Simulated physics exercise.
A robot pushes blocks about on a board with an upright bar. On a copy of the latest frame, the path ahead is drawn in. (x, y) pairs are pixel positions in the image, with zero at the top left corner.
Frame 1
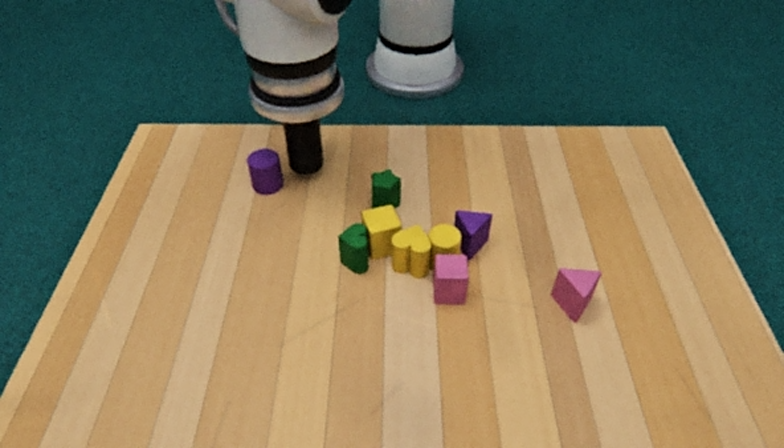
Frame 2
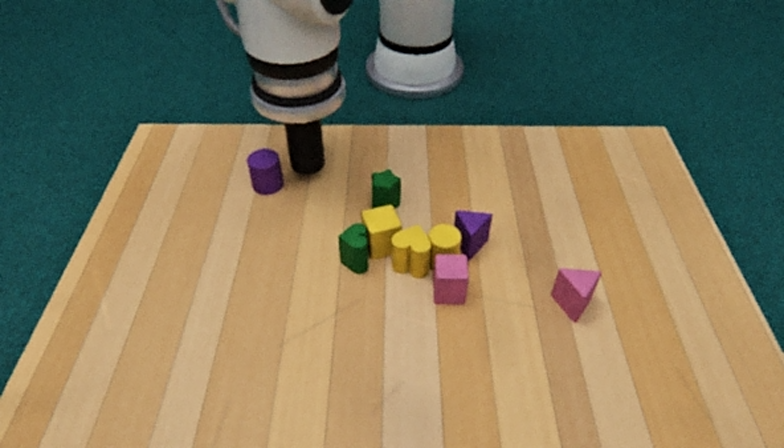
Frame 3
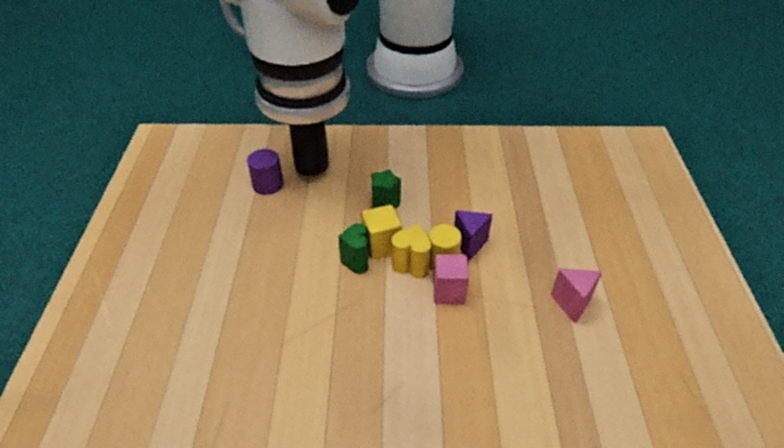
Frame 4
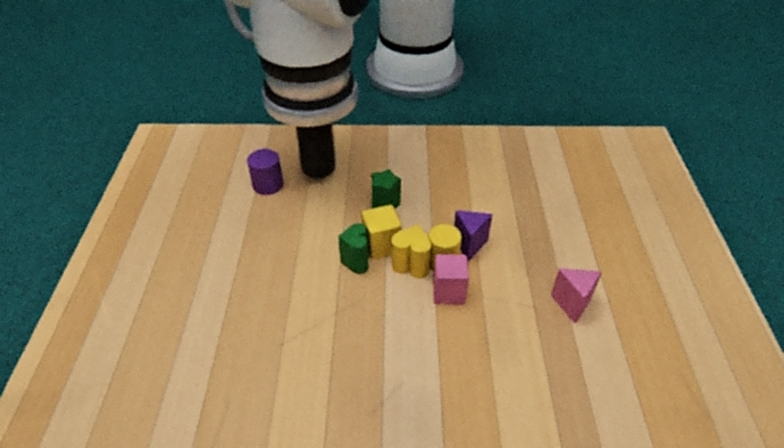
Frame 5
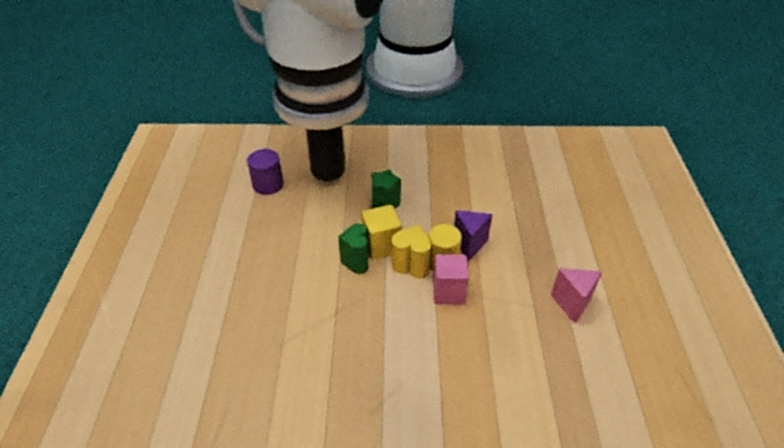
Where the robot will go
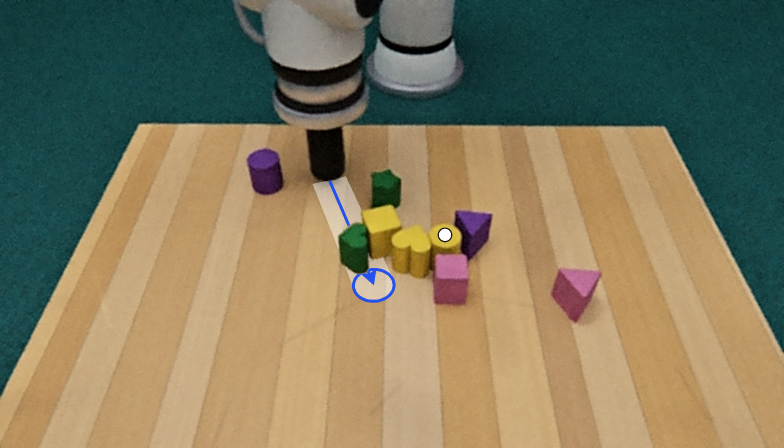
Robot arm with a black upright bar moving slightly right past a purple cylinder, while the colored blocks on the wooden board stay still.
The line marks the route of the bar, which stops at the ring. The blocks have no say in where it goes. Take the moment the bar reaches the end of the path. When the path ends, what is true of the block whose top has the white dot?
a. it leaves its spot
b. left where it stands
a - it leaves its spot.
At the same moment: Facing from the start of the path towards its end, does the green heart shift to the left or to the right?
Displaced right.
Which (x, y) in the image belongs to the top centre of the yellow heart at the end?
Around (446, 255).
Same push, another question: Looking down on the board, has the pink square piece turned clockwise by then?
Going by the path, yes.
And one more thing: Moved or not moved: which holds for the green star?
That block is not shifted.
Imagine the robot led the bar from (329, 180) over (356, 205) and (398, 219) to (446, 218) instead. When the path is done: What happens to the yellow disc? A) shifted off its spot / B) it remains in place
(B)
The line goes from (329, 180) directly to (374, 285); the dot is on the yellow disc.
What follows on the original path. One third of the way, bar (342, 202); nothing pushed yet.
Two thirds of the way, bar (357, 237); green heart (356, 246), turned 15° clockwise; yellow square piece (394, 228), turned 35° anticlockwise; yellow heart (422, 243); yellow disc (451, 235).
At the end, bar (373, 276); green heart (352, 282), turned 95° clockwise; yellow square piece (412, 259), turned 70° anticlockwise; green star unmoved; yellow heart (446, 255), turned 55° anticlockwise; yellow disc (464, 235); pink square piece (471, 272), turned 50° clockwise.
